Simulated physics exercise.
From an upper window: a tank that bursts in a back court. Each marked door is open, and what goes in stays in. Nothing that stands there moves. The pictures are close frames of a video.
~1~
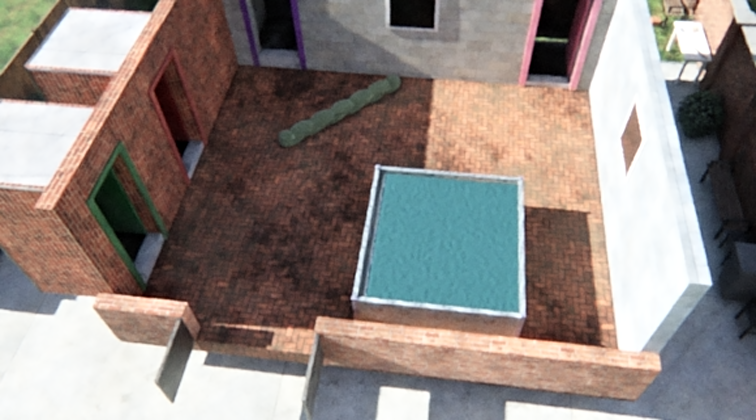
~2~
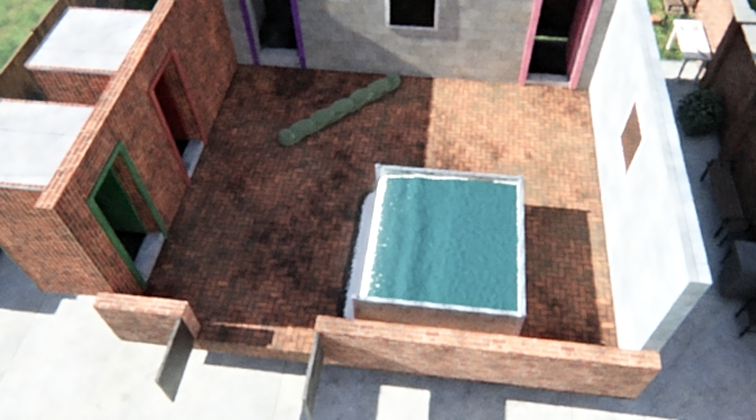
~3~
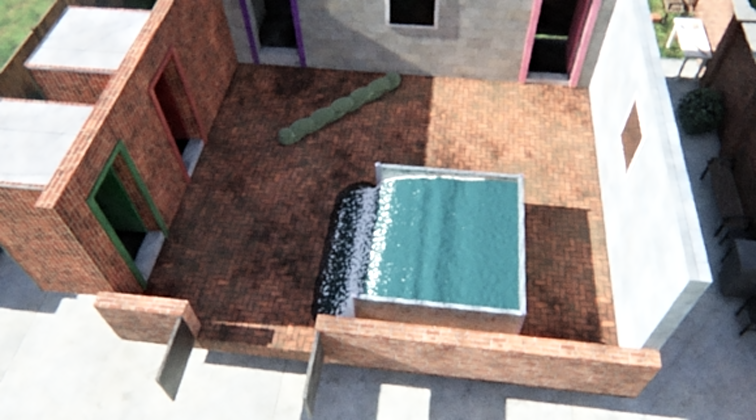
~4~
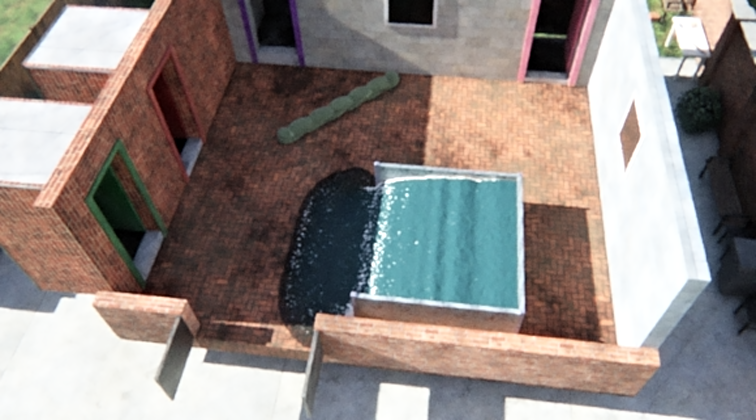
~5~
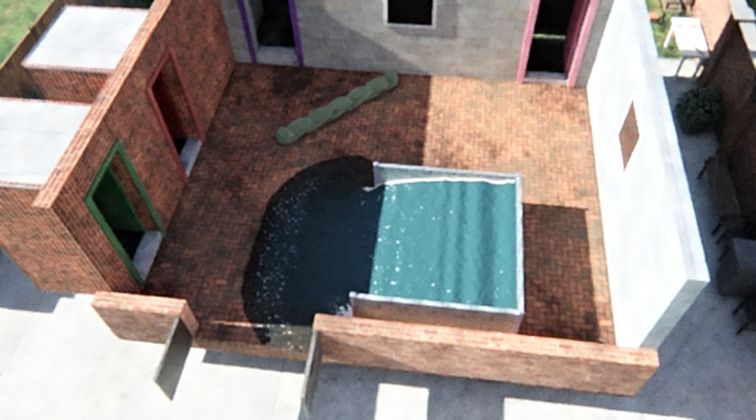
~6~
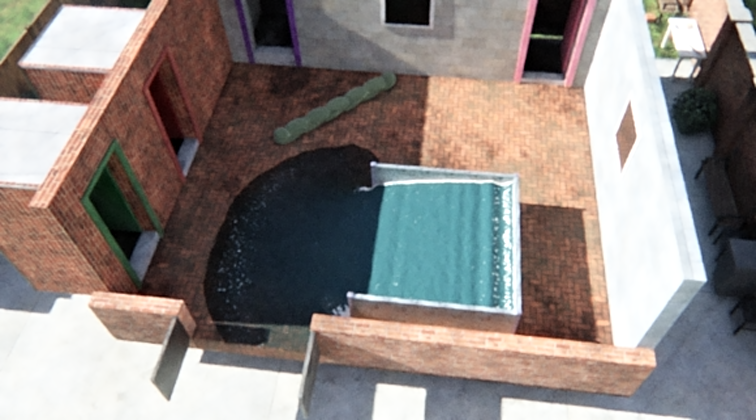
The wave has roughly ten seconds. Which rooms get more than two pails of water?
One by one: The red door takes more than that; the purple door stays under that; the pink door stays under that; the green door takes more than that.
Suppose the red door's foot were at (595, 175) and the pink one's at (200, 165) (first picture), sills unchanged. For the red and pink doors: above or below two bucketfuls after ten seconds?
In short: The red one stays under, the pink one takes more.
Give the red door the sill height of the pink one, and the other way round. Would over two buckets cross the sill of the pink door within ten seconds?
Then: The pink door holds.
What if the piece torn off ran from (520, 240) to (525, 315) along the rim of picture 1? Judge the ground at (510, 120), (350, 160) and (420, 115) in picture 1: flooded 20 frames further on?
One after the other: Wet, no water, awash.
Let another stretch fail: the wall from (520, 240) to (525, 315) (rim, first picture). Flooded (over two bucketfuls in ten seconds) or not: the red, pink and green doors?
Red door takes less, pink door takes more, green door lets less in.
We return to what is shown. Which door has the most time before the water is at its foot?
I say the pink one.
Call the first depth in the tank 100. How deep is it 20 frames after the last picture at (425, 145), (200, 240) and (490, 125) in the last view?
About 0, 35 and 0 per cent.
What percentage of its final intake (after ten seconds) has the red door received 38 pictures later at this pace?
About 100 per cent.
A moment on, water covers 35 % of the floor; the red door wet at the sill, nothing in, the purple door not reached, the pink door not reached, the green door under two buckets in.
Next, water covers 40 % of the floor; the red door under two buckets in, the purple door not reached, the pink door not reached, the green door far over two buckets in.
Then, water covers 50 % of the floor; the red door over two buckets in, the purple door wet at the sill, nothing in, the pink door not reached, the green door far over two buckets in.
Later, water covers 70 % of the floor; the red door far over two buckets in, the purple door wet at the sill, nothing in, the pink door wet at the sill, nothing in, the green door far over two buckets in.
In the end, water covers 90 % of the floor; the red door far over two buckets in, the purple door wet at the sill, nothing in, the pink door wet at the sill, nothing in, the green door far over two buckets in.
